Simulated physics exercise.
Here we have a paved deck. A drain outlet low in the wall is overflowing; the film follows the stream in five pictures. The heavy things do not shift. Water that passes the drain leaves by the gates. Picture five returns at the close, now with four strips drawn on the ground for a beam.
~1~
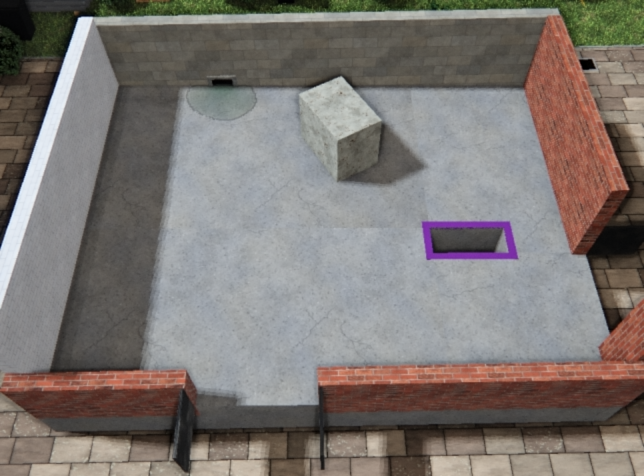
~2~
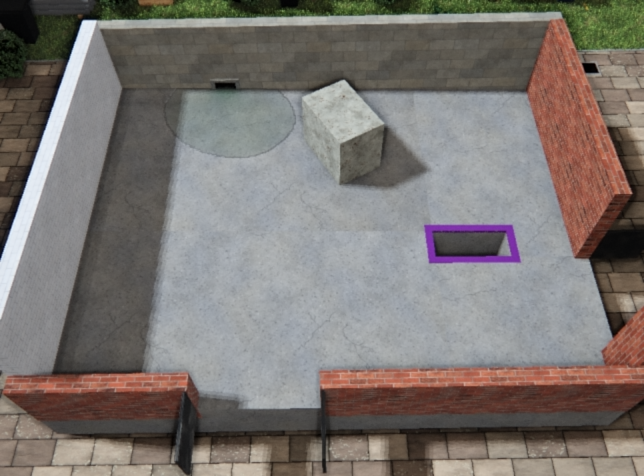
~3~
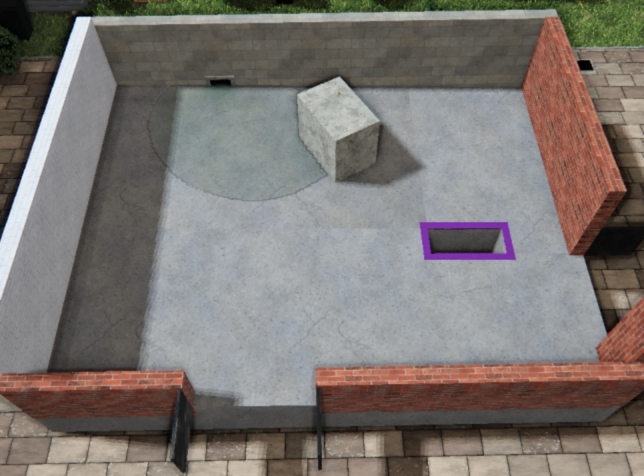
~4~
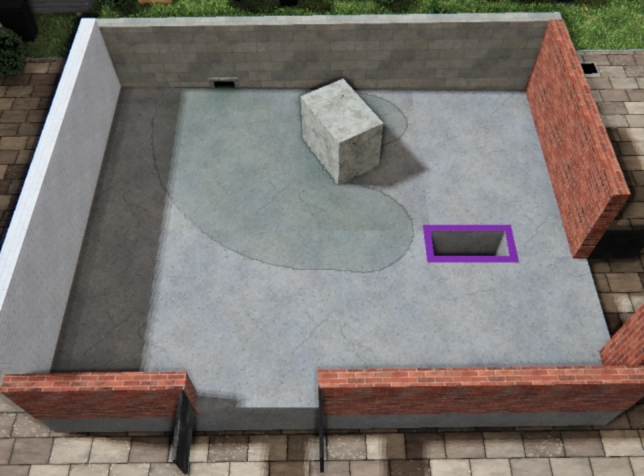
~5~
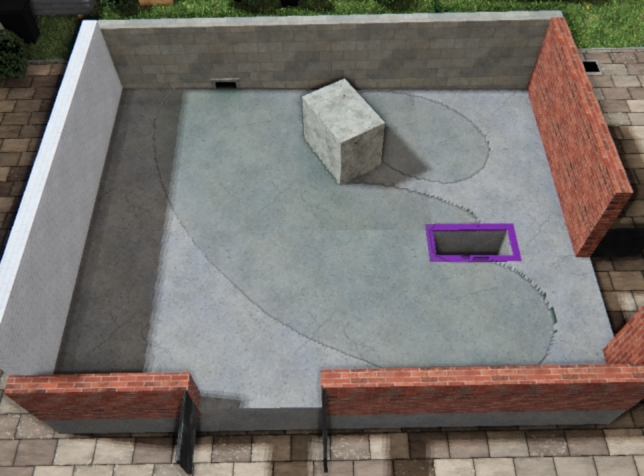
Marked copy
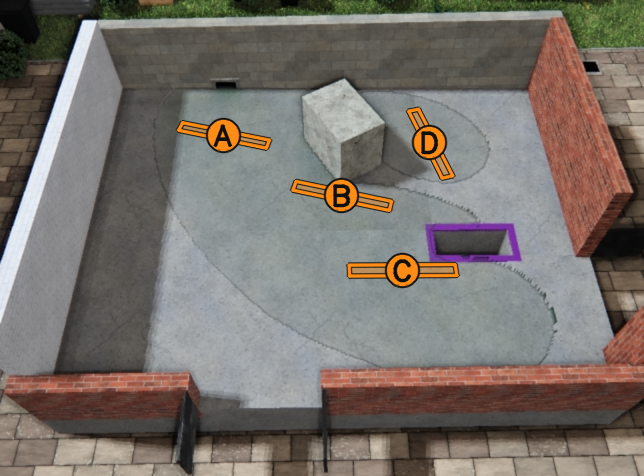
Water spread from a small opening in the back wall across the paved deck, curled around both sides of a concrete block, then reached the purple-edged gully and began going into it.
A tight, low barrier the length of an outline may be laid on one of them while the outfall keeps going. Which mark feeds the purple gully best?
It is C.
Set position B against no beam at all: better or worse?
Worse.
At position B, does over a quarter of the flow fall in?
No.
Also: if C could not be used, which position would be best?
That is position D.
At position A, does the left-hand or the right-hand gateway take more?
The right one.
On the marked copy, A from (180, 126) to (267, 144); B from (294, 185) to (390, 205); C from (349, 270) to (456, 269); D from (413, 110) to (447, 176).
With A, about 11 % of the stream runs into the purple gully, about 88 % out by the gates.
With B, about 13 % of the stream runs into the purple gully, about 87 % out by the gates.
With C, about 53 % of the stream runs into the purple gully, about 47 % out by the gates.
With D, about 25 % of the stream runs into the purple gully, about 75 % out by the gates.
